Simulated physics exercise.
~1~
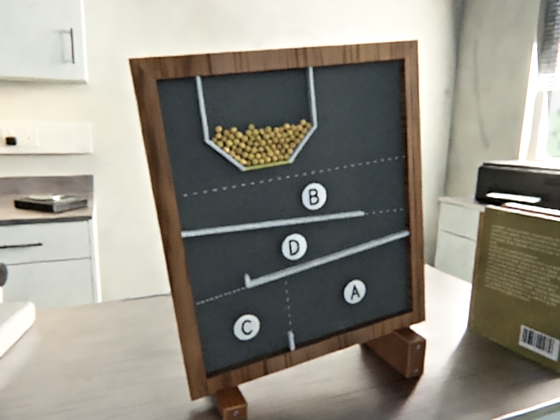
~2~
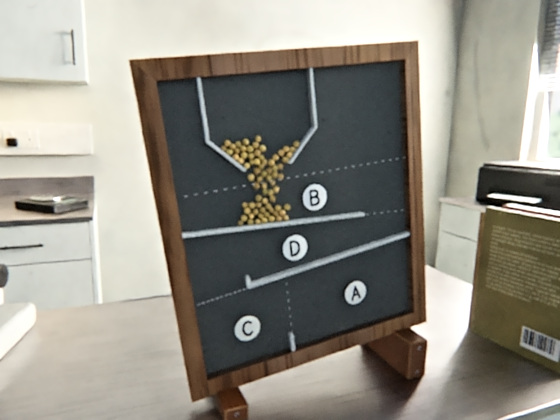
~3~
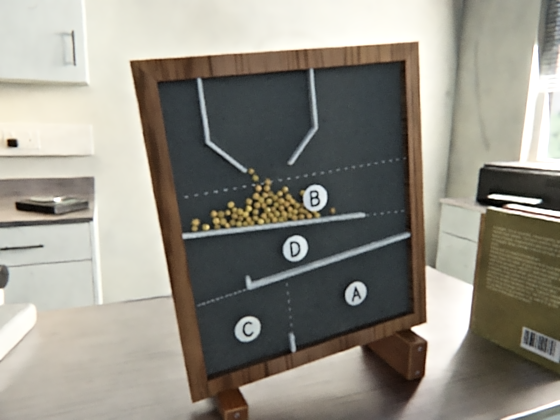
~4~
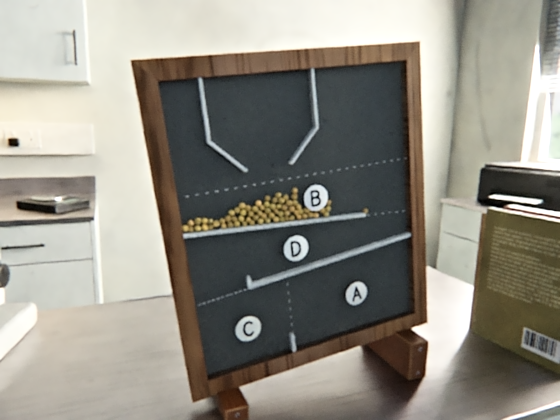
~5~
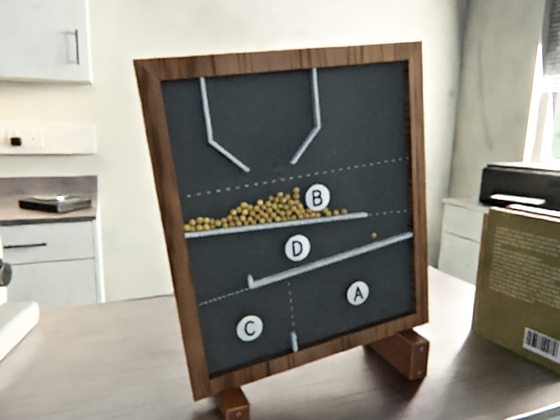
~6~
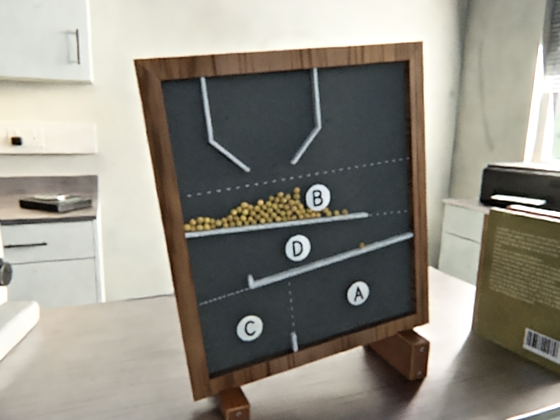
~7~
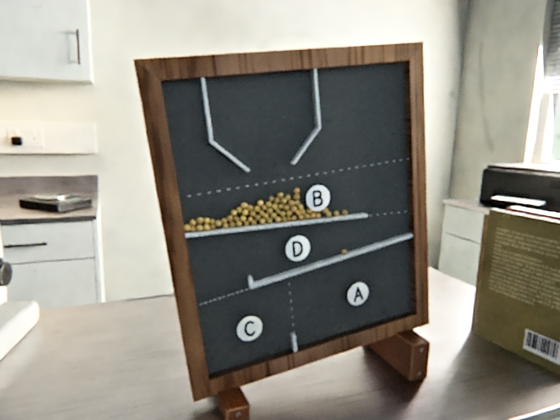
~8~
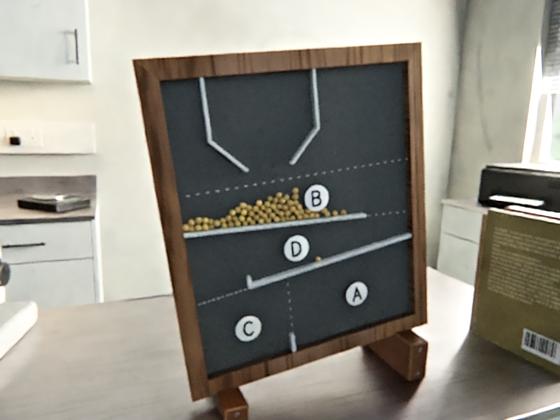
In this clip, golden chickpeas pour from a funnel in a wood-framed dark board onto the ledge in section B and pile up there, while a stray one drops off its right end and moves down the lower ramp leftward through section D.
